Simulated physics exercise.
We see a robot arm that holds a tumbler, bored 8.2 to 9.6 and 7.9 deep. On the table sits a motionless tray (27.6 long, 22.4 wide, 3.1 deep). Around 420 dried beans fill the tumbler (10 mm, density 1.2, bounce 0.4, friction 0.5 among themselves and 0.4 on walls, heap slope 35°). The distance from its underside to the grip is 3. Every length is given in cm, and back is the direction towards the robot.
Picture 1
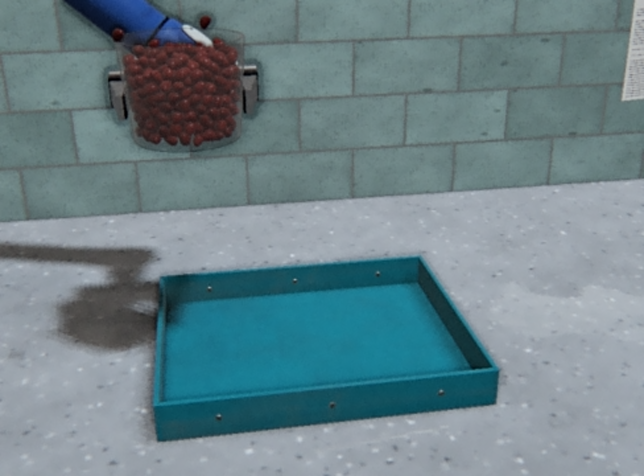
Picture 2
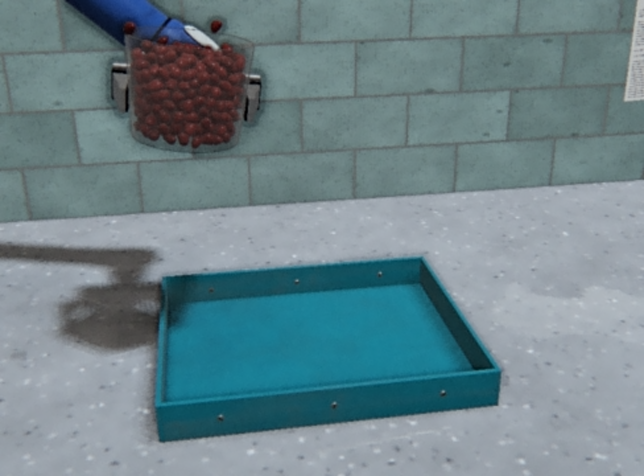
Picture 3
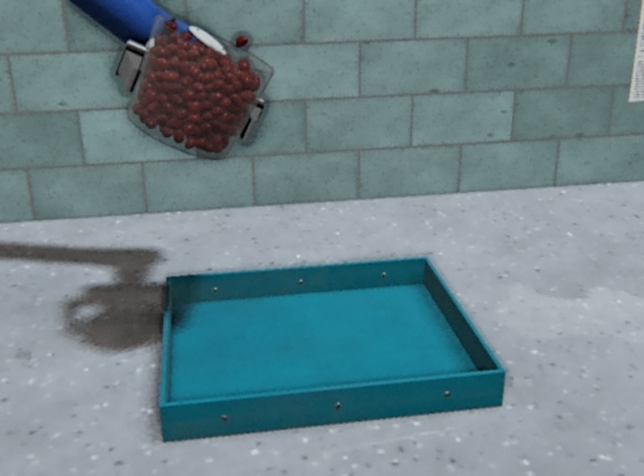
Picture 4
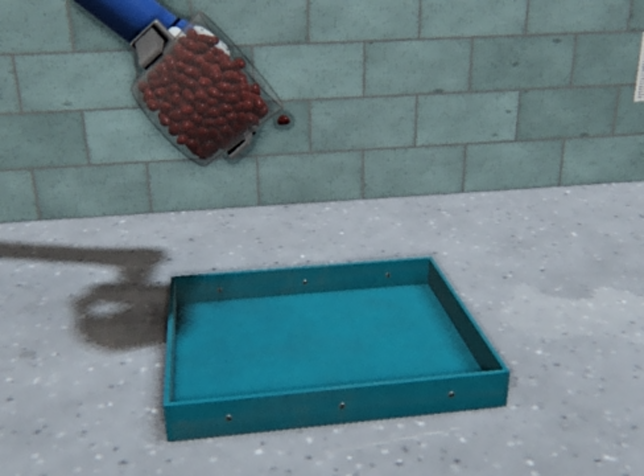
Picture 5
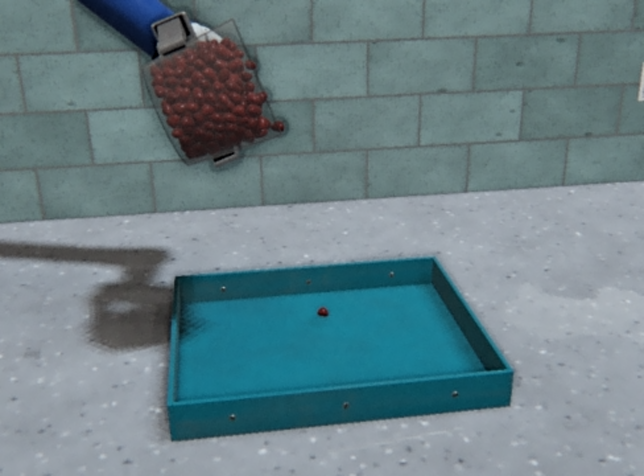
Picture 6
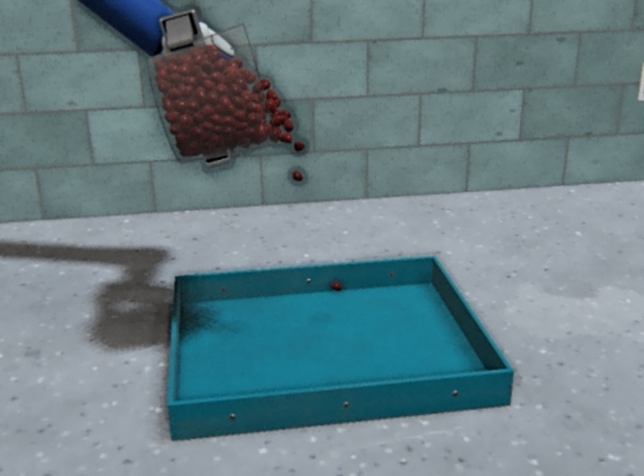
A blue robot arm tilts a clear tumbler packed with dark red beans steadily to the right above a motionless teal tray, and one bean drops into the tray before a few more spill over the rim.
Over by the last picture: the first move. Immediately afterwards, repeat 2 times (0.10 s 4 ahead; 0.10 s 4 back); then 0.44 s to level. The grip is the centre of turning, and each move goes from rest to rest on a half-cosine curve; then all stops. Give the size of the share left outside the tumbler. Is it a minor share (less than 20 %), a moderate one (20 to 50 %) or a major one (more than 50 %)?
A major share.
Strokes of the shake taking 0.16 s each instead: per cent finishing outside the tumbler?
In that case it would be near 60 percent.
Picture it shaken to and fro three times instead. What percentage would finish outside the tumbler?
That would give close to 90 percent.
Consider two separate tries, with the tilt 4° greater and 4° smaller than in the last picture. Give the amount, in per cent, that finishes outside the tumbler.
90 and 75 %.
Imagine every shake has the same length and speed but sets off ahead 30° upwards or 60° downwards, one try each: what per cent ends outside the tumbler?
You'd get about 90 per cent with the first setting and about 35 per cent with the second.
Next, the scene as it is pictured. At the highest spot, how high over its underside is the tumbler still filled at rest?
Roughly 4.5 centimetres.
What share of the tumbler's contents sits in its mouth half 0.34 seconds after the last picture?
Around 70 per cent of it.
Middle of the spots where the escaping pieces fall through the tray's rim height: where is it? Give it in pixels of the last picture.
Roughly at (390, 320).
Then, 0.34 s on, tilted 77° forward, highest piece 24 above the table; 232 in the tray, 145 in the tumbler, 4 on the table or floor, 43 in flight or on a rim.
Then, 0.67 s on, tilted 25° forward, highest piece 27 above the table; 343 in the tray, 73 in the tumbler, 8 on the table or floor.
Then, 1.04 s on, level, highest piece 26 above the table; 343 in the tray, 73 in the tumbler, 8 on the table or floor.
Then, 2.09 s on, level, highest piece 26 above the table; 343 in the tray, 73 in the tumbler, 8 on the table or floor.
In the end, 343 in the tray, 73 in the tumbler, 8 on the table or floor. That is 83 % outside the tumbler.
